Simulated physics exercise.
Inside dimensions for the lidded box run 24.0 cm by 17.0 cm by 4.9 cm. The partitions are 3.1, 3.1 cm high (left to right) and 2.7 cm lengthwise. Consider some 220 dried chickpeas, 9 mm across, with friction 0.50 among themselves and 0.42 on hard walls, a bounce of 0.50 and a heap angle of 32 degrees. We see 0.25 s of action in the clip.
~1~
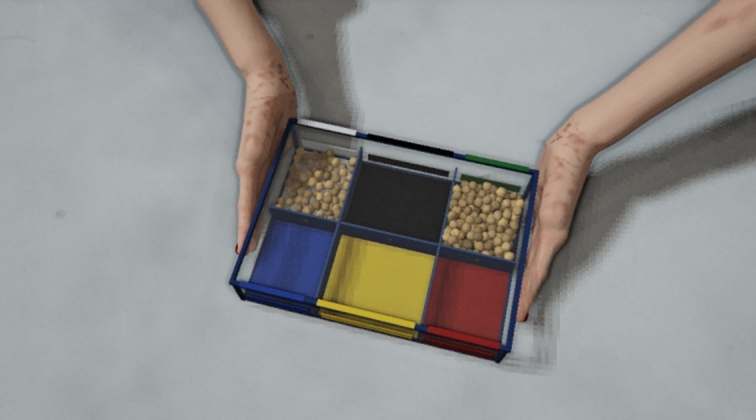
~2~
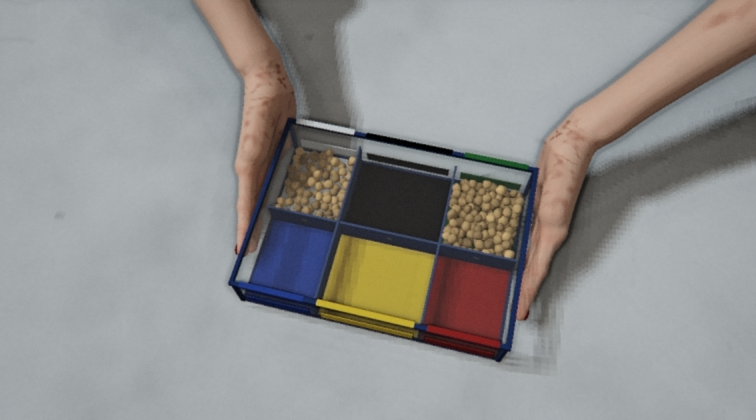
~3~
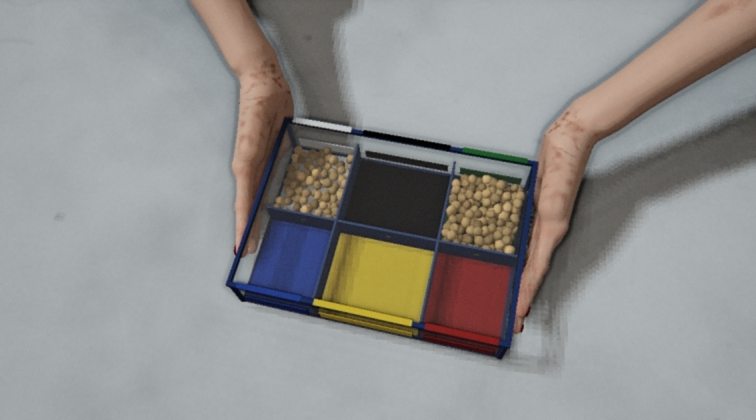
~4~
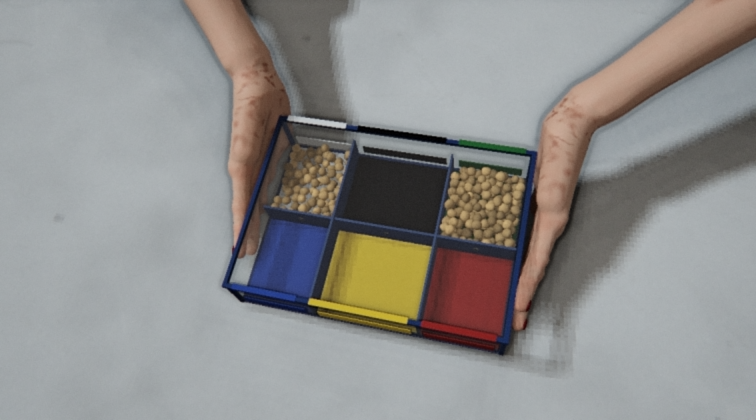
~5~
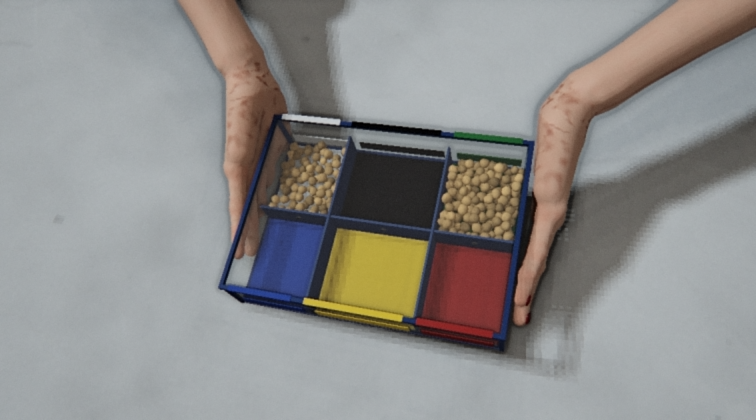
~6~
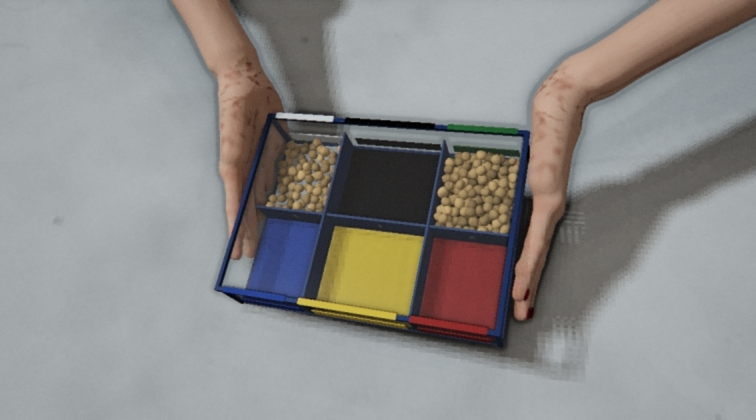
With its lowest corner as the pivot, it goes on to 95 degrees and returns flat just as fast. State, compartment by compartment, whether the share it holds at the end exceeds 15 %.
Red: Fails. Blue: Succeeds. Green: Succeeds. Yellow: Fails. White: Succeeds. Black: Fails.
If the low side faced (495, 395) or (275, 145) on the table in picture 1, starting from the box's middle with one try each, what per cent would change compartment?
That would be close to 55 per cent and then close to 20 per cent.
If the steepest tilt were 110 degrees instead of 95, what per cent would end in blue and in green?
Then blue would hold 45 percent and green 25 percent.
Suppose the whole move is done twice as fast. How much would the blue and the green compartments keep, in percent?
That way blue would end with 25 per cent and green with 30 per cent.
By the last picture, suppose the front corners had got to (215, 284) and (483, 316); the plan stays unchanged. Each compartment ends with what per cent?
Final shares: Red 0%, blue 15%, green 35%, yellow 5%, white 40%, black 5%.
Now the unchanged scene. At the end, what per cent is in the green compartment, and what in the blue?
Green 30 %, blue 35 %.
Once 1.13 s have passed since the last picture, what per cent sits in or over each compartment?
You'd find red at 0, blue at 10, green at 45, yellow at 5, white at 35 and black at 5 per cent.
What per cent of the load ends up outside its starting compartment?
Result: Roughly 45 %.
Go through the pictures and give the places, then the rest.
Box tilt 0 degrees, front corners at (235, 281) and (506, 347); green 65 %, white 35 %, in the first picture.
Box tilt 1 degrees, front corners at (234, 282) and (507, 345), in the second picture.
Box tilt 3 degrees, front corners at (231, 283) and (506, 343), lowest corner left front, in the third picture.
Box tilt 7 degrees, front corners at (228, 284) and (504, 339), lowest corner left front, in the fourth picture.
Box tilt 11 degrees, front corners at (224, 285) and (501, 335), lowest corner left front, in the fifth picture.
Box tilt 14 degrees, front corners at (220, 287) and (496, 331), lowest corner left front; green 65 %, white 35 %, in the sixth picture.
Then, 1.13 s after the last picture, tilt 95 degrees; blue 10 %, green 45 %, yellow 5 %, white 35 %, black 5 %.
Then, 1.88 s after the last picture, tilt 43 degrees; blue 35 %, green 30 %, yellow 5 %, white 25 %, black 5 %.
Then, 2.66 s after the last picture, tilt 0 degrees; blue 35 %, green 30 %, yellow 5 %, white 25 %, black 5 %.
In the end, red 0 %, blue 35 %, green 30 %, yellow 5 %, white 25 %, black 5 %.
